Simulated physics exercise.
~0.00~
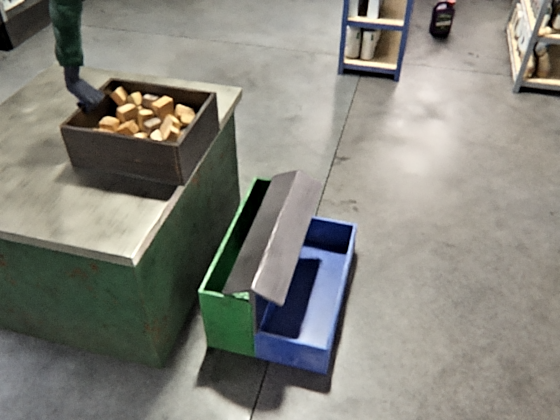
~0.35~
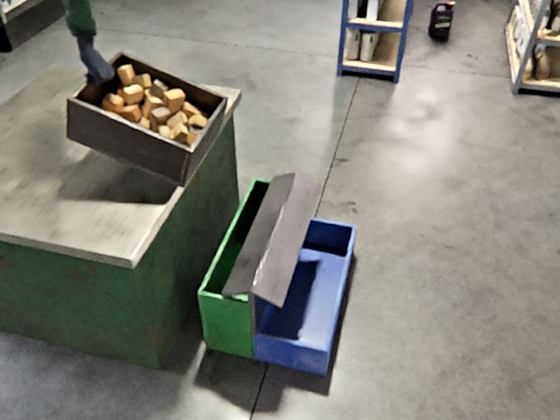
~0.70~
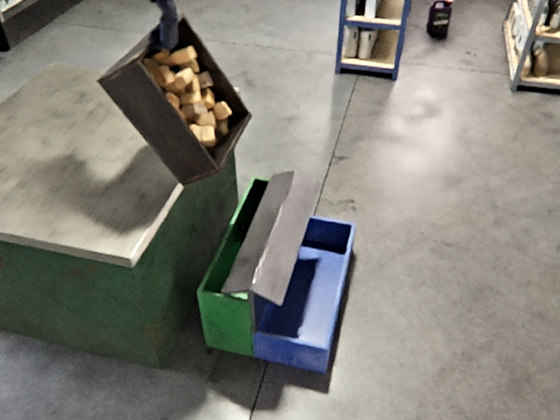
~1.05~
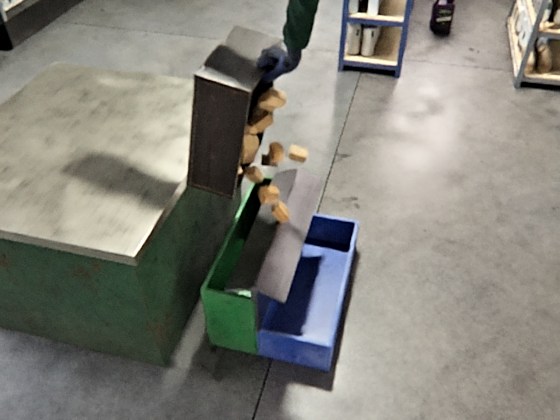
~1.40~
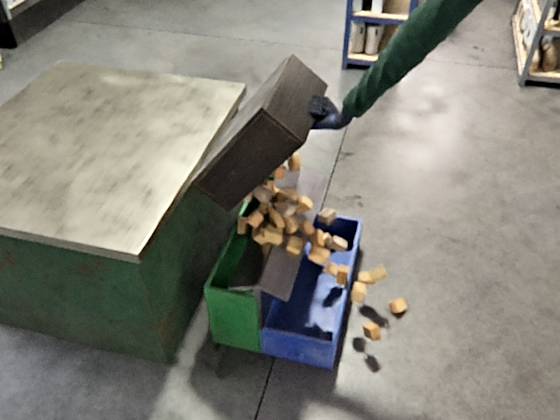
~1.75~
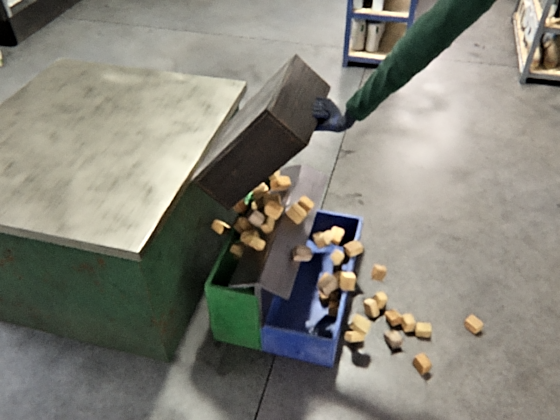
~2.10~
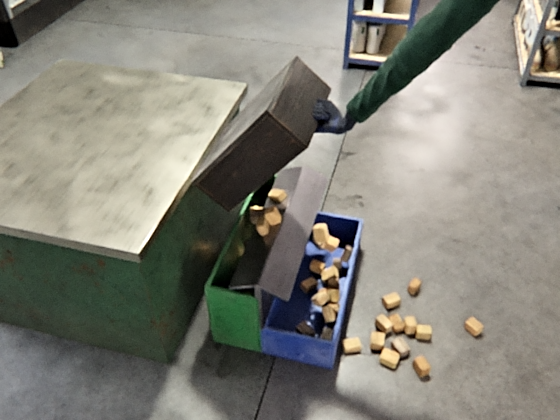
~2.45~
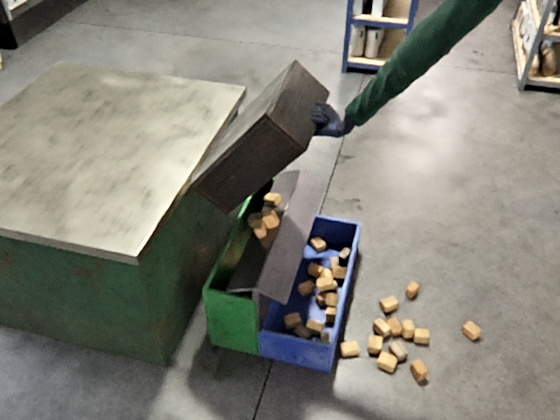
A gloved hand tips a dark box, spilling wooden blocks into two bins and onto the floor.
